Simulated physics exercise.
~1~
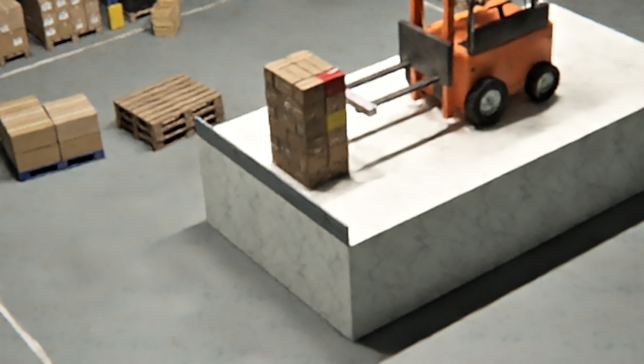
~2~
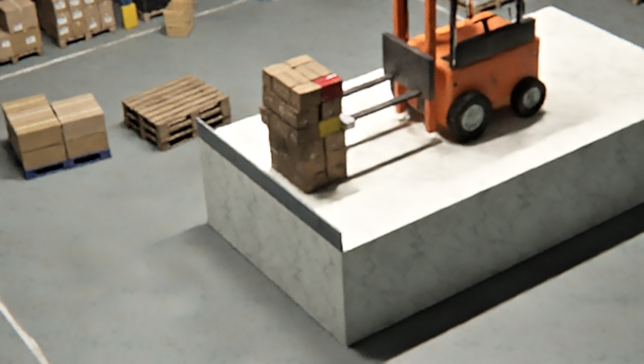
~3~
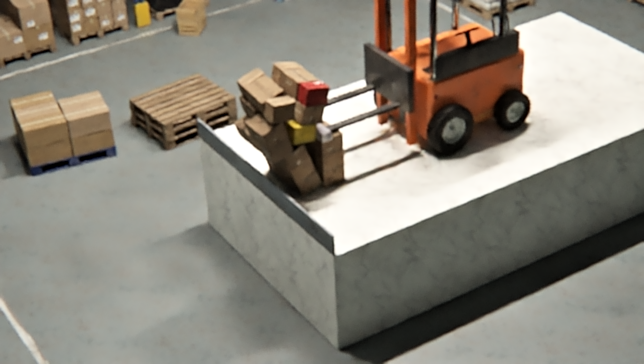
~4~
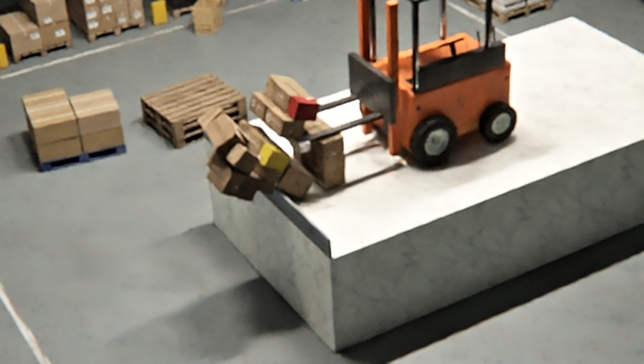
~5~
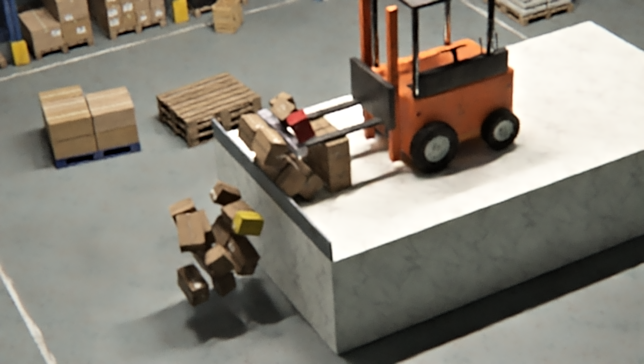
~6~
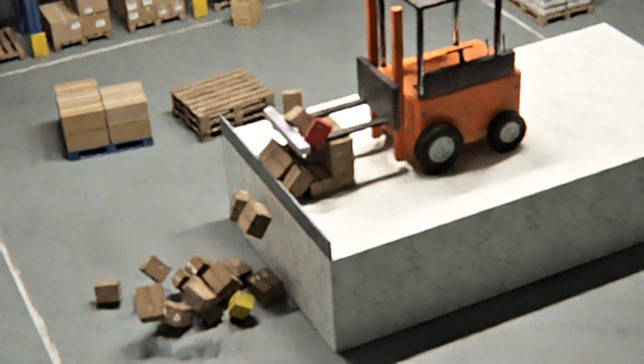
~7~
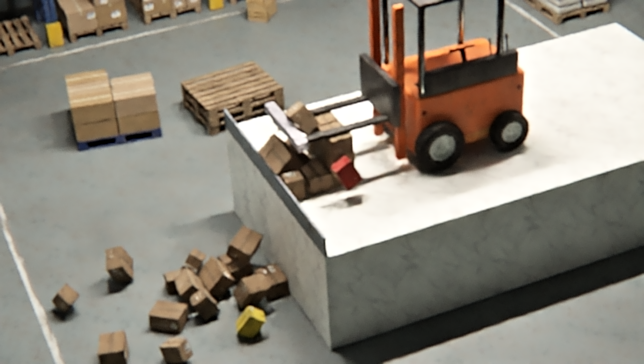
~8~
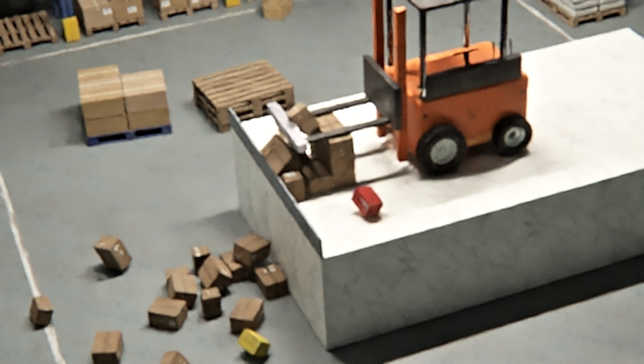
An orange forklift pushes stacked cartons leftward, spilling many over the ledge while others stay on top.
